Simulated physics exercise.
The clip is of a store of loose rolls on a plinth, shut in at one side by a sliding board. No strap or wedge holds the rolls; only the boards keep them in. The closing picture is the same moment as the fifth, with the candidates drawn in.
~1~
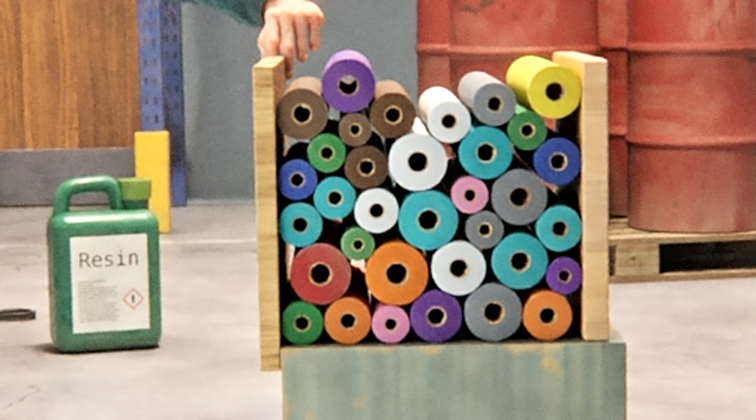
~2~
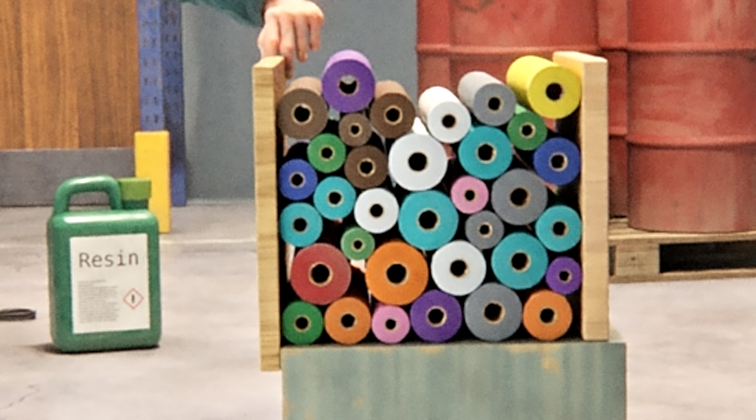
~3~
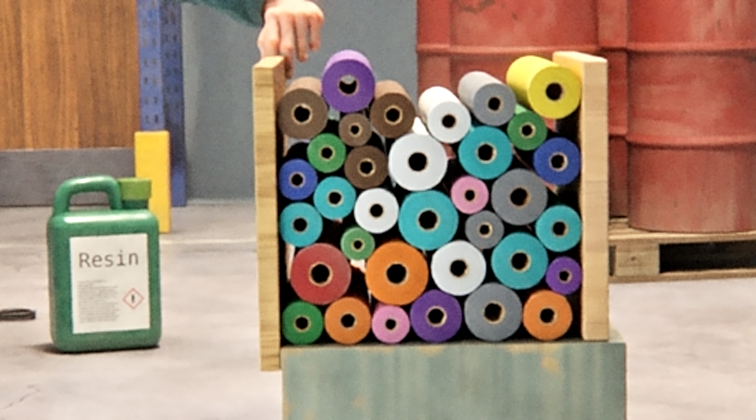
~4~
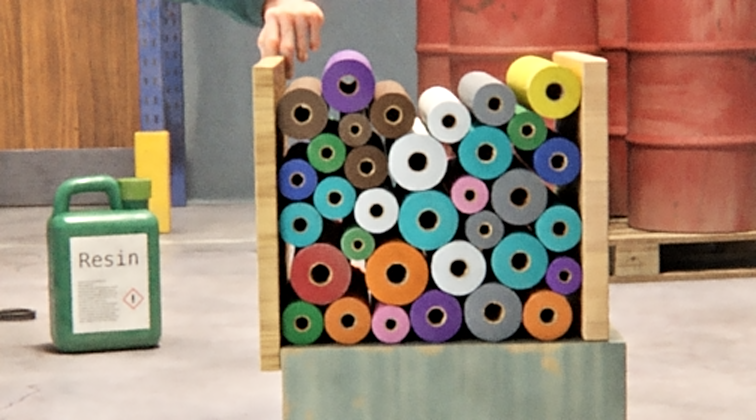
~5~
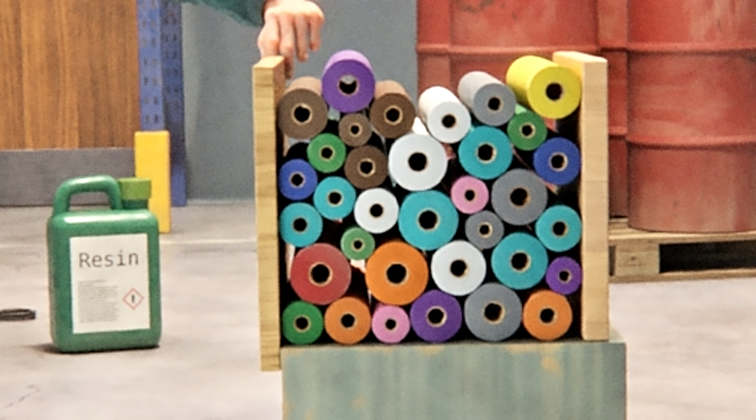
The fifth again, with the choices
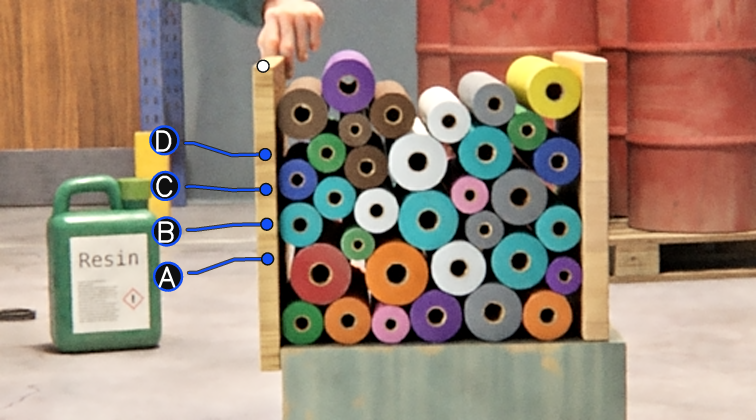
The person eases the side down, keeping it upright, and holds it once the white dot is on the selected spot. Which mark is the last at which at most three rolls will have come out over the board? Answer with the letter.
Down to C.
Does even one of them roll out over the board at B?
At B: Yes.
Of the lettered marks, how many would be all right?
Two of them.
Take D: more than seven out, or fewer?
It loses fewer than seven.
On the marked copy, A at (268, 259); B at (267, 224); C at (266, 190); D at (265, 155); the white dot at (263, 67).
Taking C. A third of the way, top of the board (275, 126).
Two thirds of the way, top of the board (277, 189).
When it is over, top of the board (277, 189), two out over the board.
As for the rest, A more than three out over the board; B more than three out over the board; D none out over the board.
